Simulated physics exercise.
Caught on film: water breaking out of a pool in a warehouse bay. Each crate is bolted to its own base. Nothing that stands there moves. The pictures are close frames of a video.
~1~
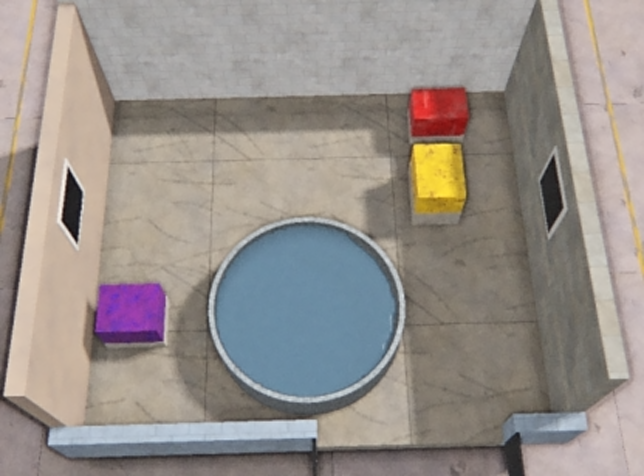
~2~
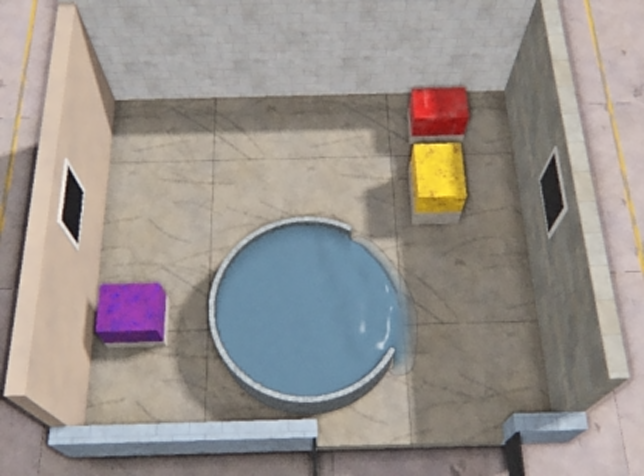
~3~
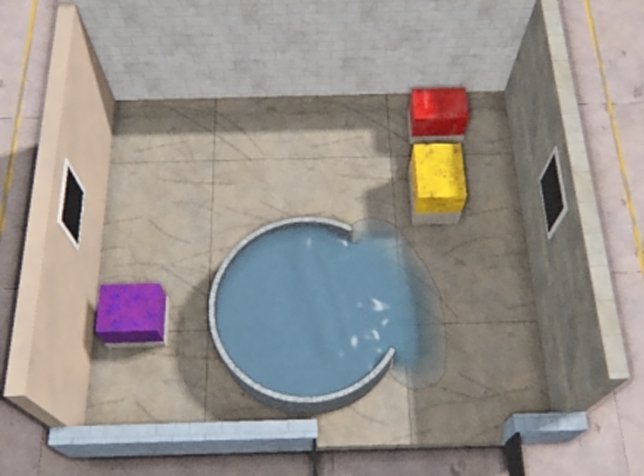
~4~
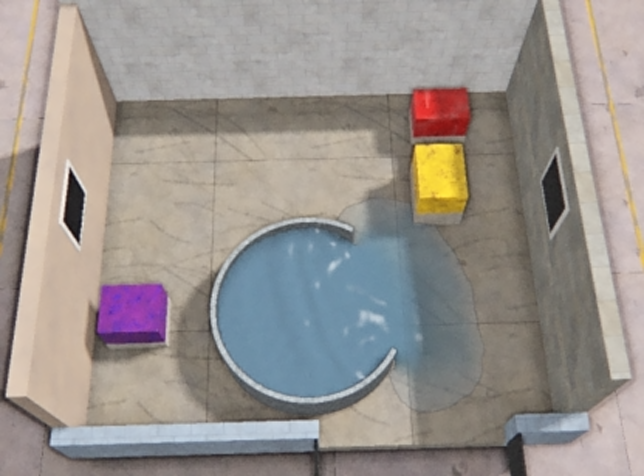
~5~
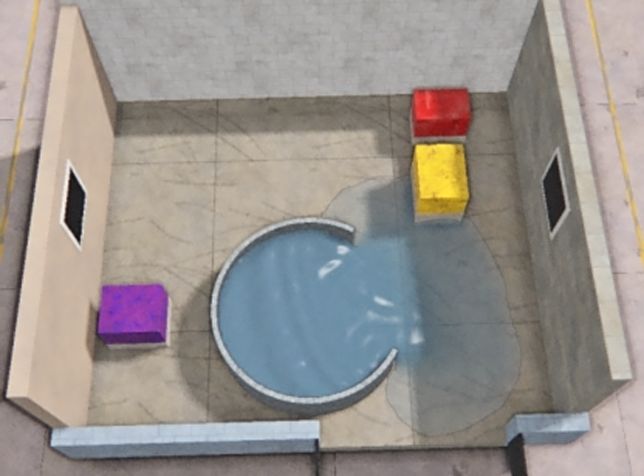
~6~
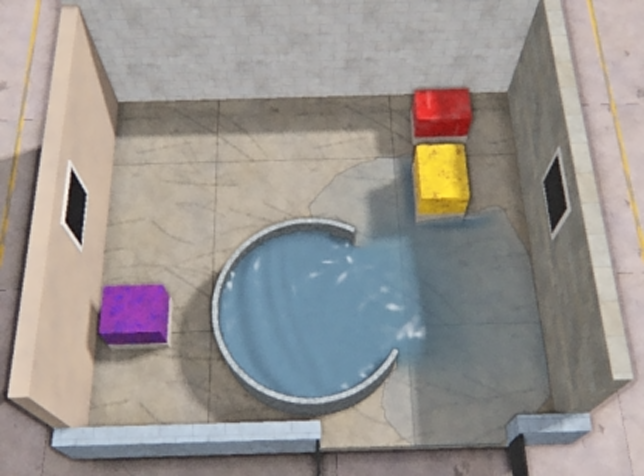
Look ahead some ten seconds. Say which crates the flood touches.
In the end: The yellow crate escapes dry; the purple crate escapes dry; the red crate is wetted.
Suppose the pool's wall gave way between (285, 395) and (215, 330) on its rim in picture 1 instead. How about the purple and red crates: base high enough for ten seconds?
In short: Purple ends up wet; red keeps dry.
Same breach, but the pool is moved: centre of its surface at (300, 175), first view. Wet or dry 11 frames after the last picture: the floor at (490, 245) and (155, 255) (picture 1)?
One after the other: Flooded, not flooded.
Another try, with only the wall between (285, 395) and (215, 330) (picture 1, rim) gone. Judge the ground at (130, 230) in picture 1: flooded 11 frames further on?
Answer: Awash.
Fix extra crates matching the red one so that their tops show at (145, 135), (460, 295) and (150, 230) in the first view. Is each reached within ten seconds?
In that order: Escapes it, is wetted, keeps dry.
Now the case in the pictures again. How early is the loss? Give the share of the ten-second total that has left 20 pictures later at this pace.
Near 20 in a hundred.
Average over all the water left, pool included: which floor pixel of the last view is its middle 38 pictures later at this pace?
Around (365, 243).
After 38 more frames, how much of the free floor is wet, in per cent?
Roughly 90 per cent.
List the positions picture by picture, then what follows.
In the first picture, the pool at (307, 307) is whole and still.
In the second picture, the front is at (402, 370), out from the gap at (392, 293).
In the third picture, the front is at (423, 382), out from the gap at (392, 294).
In the fourth picture, water pours out at (393, 296) and has run to (447, 402).
In the fifth picture, water pours out at (394, 296) and has run to (408, 178).
In the sixth picture, water pours out at (395, 297) and has run to (548, 387).
A moment on, water covers 30 % of the floor; the yellow crate water round its plinth, the purple crate not reached, the red crate water round its plinth.
Next, water covers 40 % of the floor; the yellow crate water round its plinth, the purple crate not reached, the red crate water round its plinth.
Then, water covers 55 % of the floor; the yellow crate water round its plinth, the purple crate not reached, the red crate water round its plinth.
Later, water covers 90 % of the floor; the yellow crate water round its plinth, the purple crate water round its plinth, the red crate water round its plinth.
In the end, water covers 100 % of the floor; the yellow crate stayed above the water, the purple crate stayed above the water, the red crate was topped.
